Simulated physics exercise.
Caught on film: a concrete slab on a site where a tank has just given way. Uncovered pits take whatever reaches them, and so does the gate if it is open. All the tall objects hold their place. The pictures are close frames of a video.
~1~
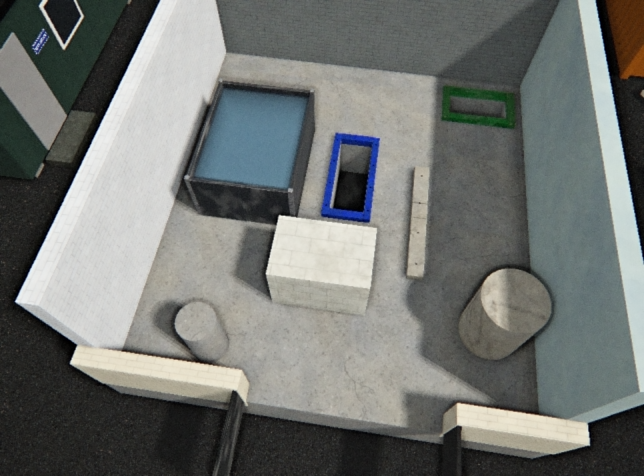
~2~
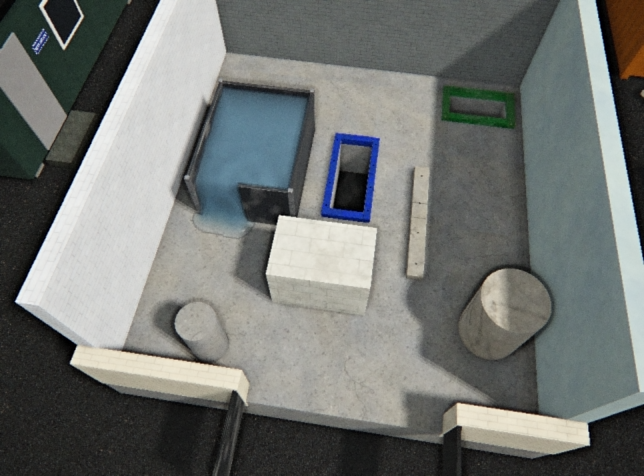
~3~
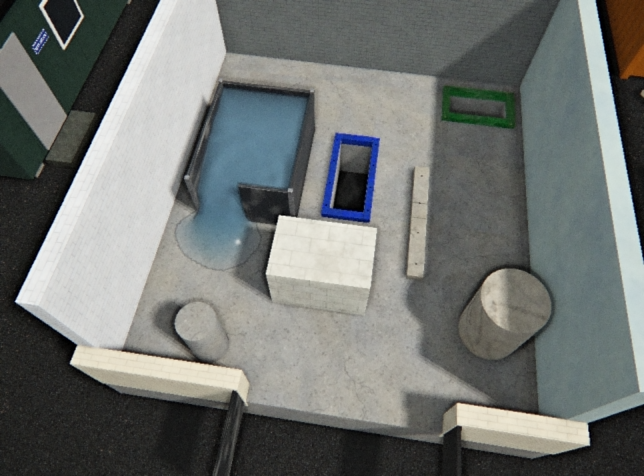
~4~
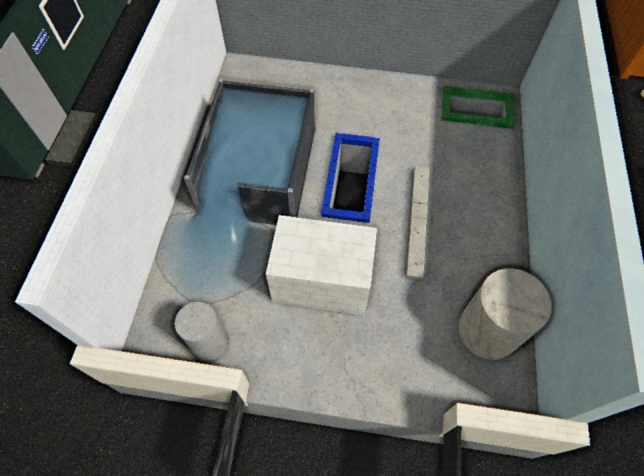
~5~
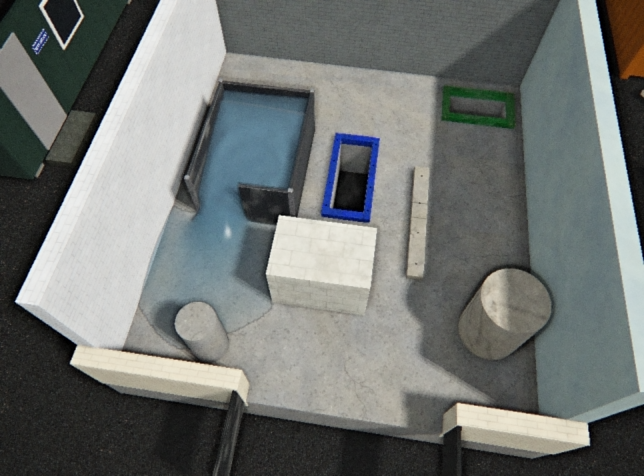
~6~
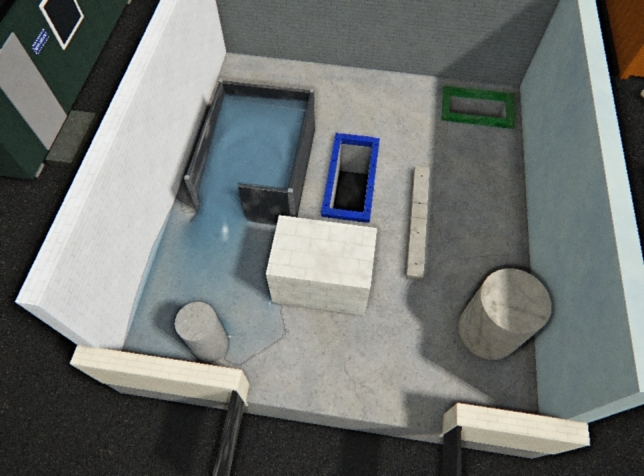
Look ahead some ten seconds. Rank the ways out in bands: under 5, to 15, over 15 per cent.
In the end: The gate takes more than 15 %; the blue pit takes less than 5 %; the green pit takes less than 5 %.
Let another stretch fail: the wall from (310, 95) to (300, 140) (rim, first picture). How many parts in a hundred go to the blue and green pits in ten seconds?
Roughly, in per cent: Blue 50, green 6.
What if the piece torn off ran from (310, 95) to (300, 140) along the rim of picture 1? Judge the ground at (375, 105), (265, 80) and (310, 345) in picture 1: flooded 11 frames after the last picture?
In that order: Wet, dry, dry.
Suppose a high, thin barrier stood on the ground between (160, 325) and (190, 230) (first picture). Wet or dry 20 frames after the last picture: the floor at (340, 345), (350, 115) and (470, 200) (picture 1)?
In that order: Wet, no water, no water.
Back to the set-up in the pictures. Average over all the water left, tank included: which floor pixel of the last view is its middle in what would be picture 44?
I would point to (289, 254).
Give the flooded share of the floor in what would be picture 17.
Roughly 25 per cent.
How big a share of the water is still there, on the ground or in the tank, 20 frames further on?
I make it 88 per cent.
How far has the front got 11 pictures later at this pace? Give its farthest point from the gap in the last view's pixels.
Roughly at (394, 406).
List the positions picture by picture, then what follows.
Still water in the open tank at (254, 136), in the first frame.
The front is at (197, 215), out from the gap at (222, 204), in the second frame.
The front is at (225, 264), out from the gap at (222, 206), in the third frame.
Water pours out at (223, 206) and has run to a hidden place, in the fourth frame.
The front is at (179, 341), out from the gap at (223, 206), in the fifth frame.
The front is at a hidden place, out from the gap at (222, 206), in the sixth frame.
A moment on, water covers 20 % of the floor; the gate 1 %, the blue pit 0 %, the green pit 0 %.
Next, water covers 25 % of the floor; the gate 6 %, the blue pit 0 %, the green pit 0 %.
Then, water covers 40 % of the floor; the gate 12 %, the blue pit 0 %, the green pit 0 %.
Later, water covers 60 % of the floor; the gate 24 %, the blue pit 0 %, the green pit 0 %.
In the end, water covers 90 % of the floor; the gate 37 %, the blue pit 0 %, the green pit 0 %.
